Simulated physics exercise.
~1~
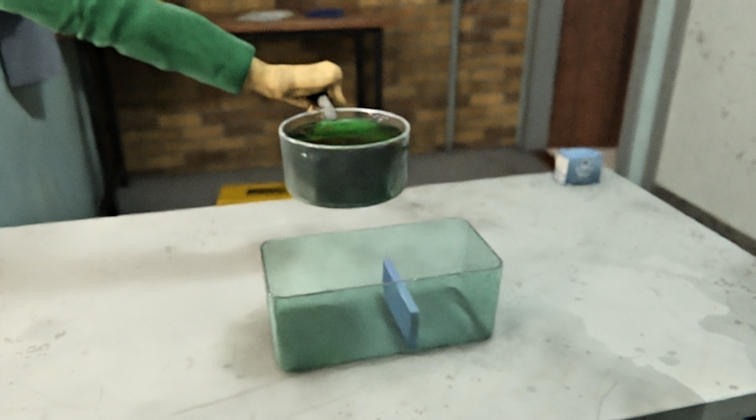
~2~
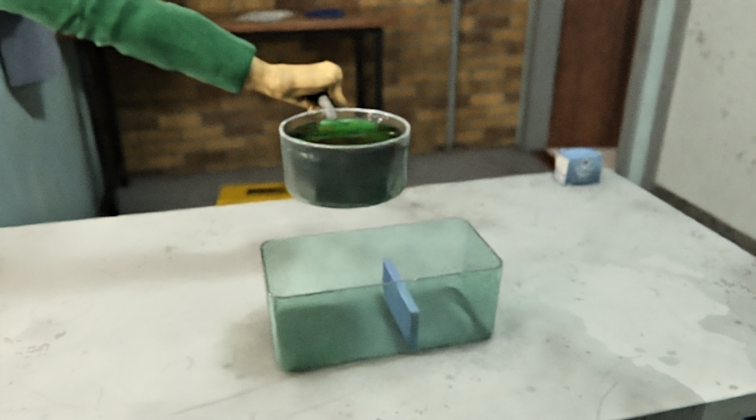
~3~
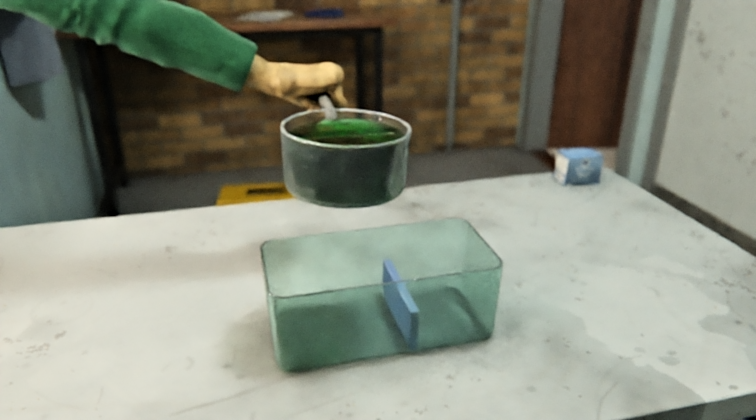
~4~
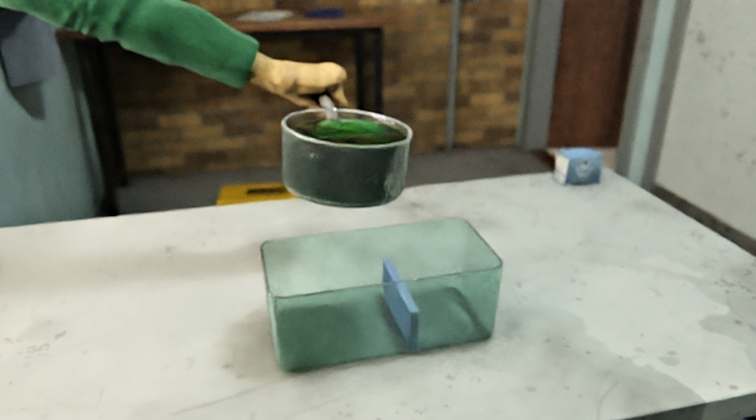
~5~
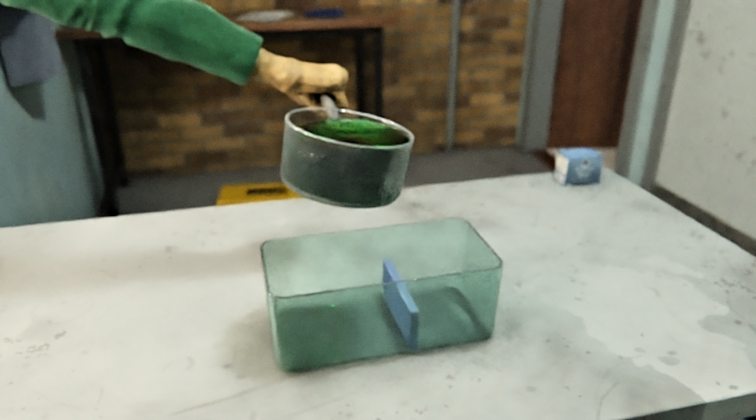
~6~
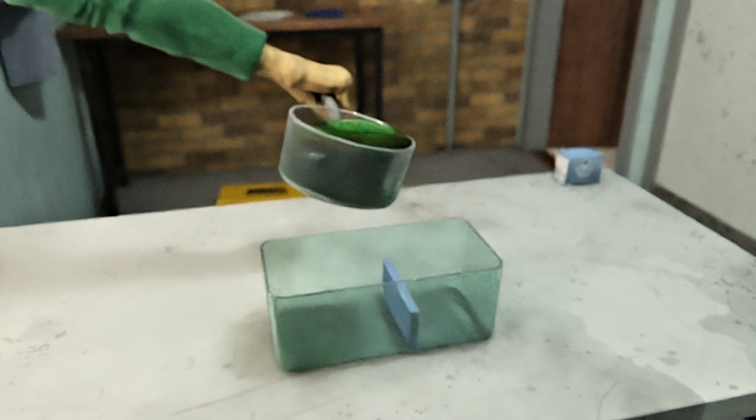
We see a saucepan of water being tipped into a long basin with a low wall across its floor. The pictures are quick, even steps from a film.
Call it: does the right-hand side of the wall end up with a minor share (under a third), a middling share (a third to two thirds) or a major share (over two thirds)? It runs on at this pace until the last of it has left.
The right side gets a major share.
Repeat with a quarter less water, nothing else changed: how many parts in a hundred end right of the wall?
Best guess: Around 85 %.
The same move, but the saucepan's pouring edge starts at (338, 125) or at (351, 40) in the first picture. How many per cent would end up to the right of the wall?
Roughly 30 percent on the first try and 65 percent on the second.
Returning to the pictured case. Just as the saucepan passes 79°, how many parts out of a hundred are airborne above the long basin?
Near 40 in a hundred.
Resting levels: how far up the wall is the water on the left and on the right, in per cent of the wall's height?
About 10 per cent on the left and 90 per cent on the right.
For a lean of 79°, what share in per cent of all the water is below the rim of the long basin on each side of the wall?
Roughly 0 per cent on the left, roughly 20 per cent on the right.
A moment on, the tilt is 79° and 41 per cent is still to pour, 0 is left of the wall and 21 right of it.
Next, the tilt is 111° and 5 per cent is still to pour, 12 is left of the wall and 74 right of it.
Then the tilt is 113° and 0 per cent is still to pour, 19 is left of the wall and 79 right of it.
Later the tilt is 113° and 0 per cent is still to pour, 20 is left of the wall and 78 right of it.
At rest 20 per cent lies left of the wall, 78 right of it and 2 outside.
